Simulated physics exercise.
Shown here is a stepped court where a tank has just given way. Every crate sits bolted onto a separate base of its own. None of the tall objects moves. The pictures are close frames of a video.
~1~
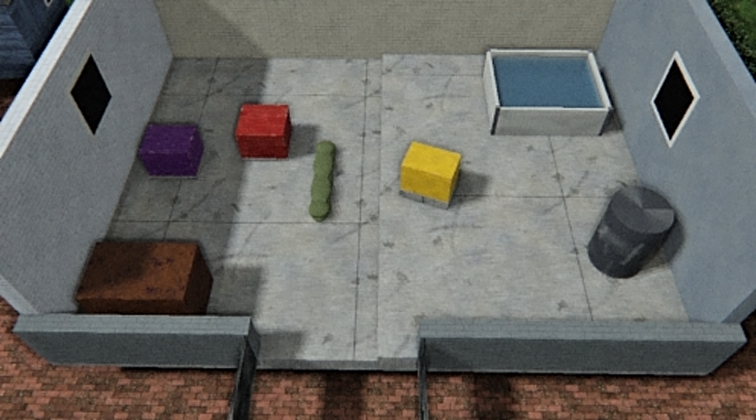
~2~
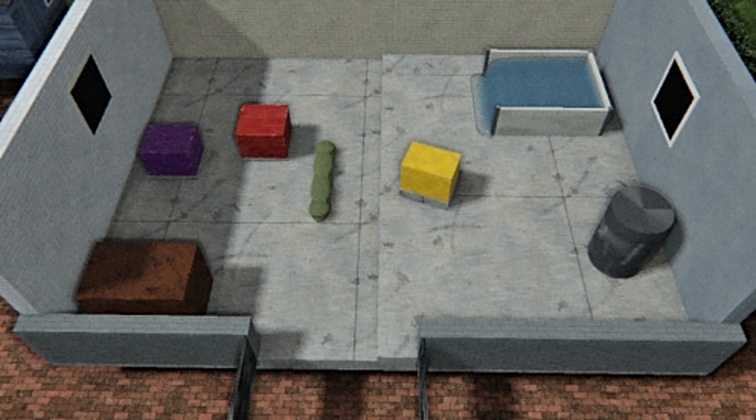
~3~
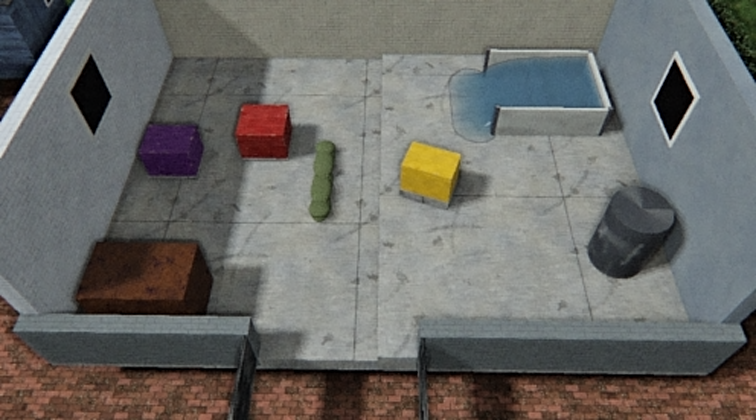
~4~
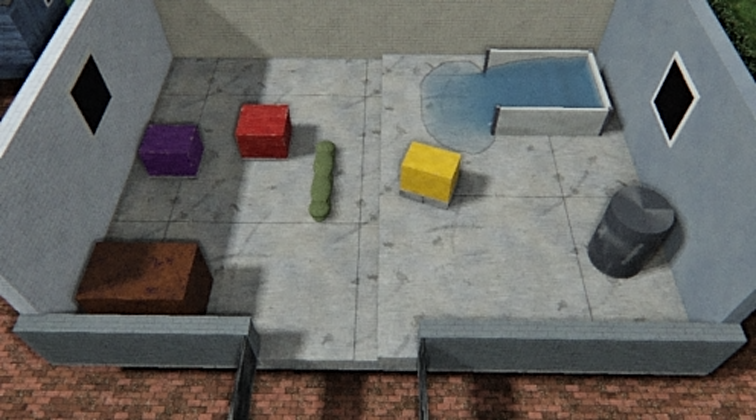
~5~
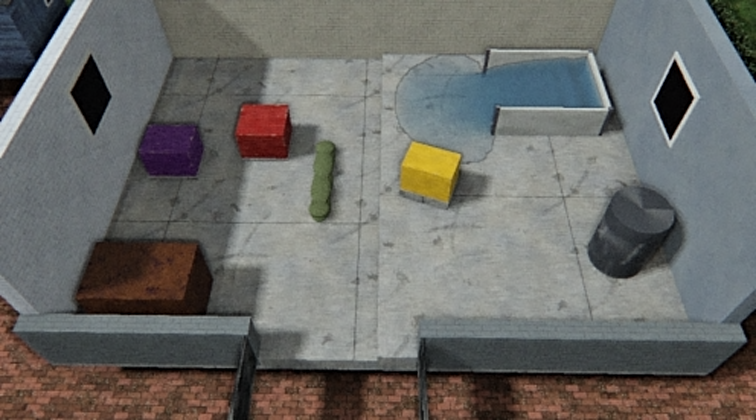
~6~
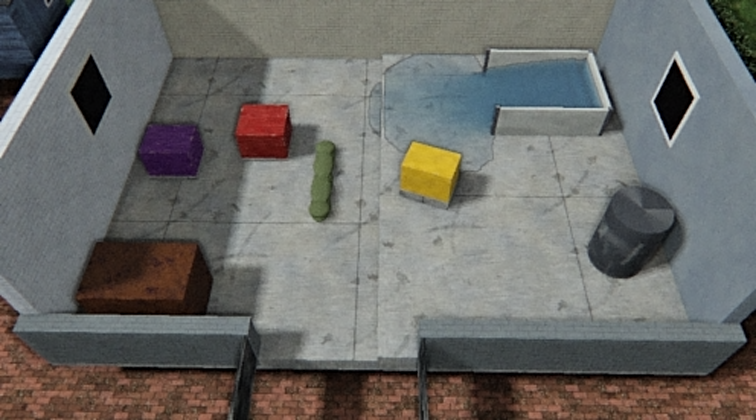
Water poured out through the open left side of a white-walled tank in the back right corner, then spread leftward across the gray floor behind the yellow block, while the other objects stayed still.
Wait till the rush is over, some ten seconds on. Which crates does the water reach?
The purple crate will be a wet one; the yellow crate will be a dry one; the red crate will be a wet one.
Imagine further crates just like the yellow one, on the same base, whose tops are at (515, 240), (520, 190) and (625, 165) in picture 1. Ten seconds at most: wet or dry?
In turn: Stays dry, escapes it, stays dry.
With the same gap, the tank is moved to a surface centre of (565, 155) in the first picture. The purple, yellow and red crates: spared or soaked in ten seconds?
Taking them in turn, the purple one gets flooded, the yellow one gets flooded and the red one gets flooded.
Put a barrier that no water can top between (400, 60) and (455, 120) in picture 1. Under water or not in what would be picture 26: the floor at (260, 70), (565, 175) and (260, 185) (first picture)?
First inundated, then unwetted, then unwetted.
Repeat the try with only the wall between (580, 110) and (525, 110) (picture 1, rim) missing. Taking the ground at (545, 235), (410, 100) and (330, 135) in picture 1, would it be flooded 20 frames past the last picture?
The first point is swamped, the second unwetted, the third unwetted.
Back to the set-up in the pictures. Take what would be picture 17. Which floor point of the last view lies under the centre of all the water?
(422, 105).
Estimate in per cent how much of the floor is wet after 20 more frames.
That works out to some 45 in a hundred.
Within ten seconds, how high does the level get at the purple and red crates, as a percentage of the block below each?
Taking them in the order asked, 150 percent and 270 percent.
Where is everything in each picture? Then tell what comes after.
Still water in the open tank at (545, 82), in the first picture.
Water pours out at (491, 97) and has run to (487, 134), in the second picture.
Water pours out at (491, 98) and has run to (474, 139), in the third picture.
The front is at (429, 78), out from the gap at (491, 99), in the fourth picture.
The front is at (405, 126), out from the gap at (491, 99), in the fifth picture.
The front is at (374, 121), out from the gap at (491, 99), in the sixth picture.
A moment on, water covers 25 % of the floor; the purple crate not reached, the yellow crate water round its plinth, the red crate water round its plinth.
Next, water covers 35 % of the floor; the purple crate not reached, the yellow crate water round its plinth, the red crate water round its plinth.
Then, water covers 45 % of the floor; the purple crate water round its plinth, the yellow crate water round its plinth, the red crate water round its plinth.
Later, water covers 55 % of the floor; the purple crate water round its plinth, the yellow crate water round its plinth, the red crate water round its plinth.
In the end, water covers 60 % of the floor; the purple crate was topped, the yellow crate stayed above the water, the red crate was topped.
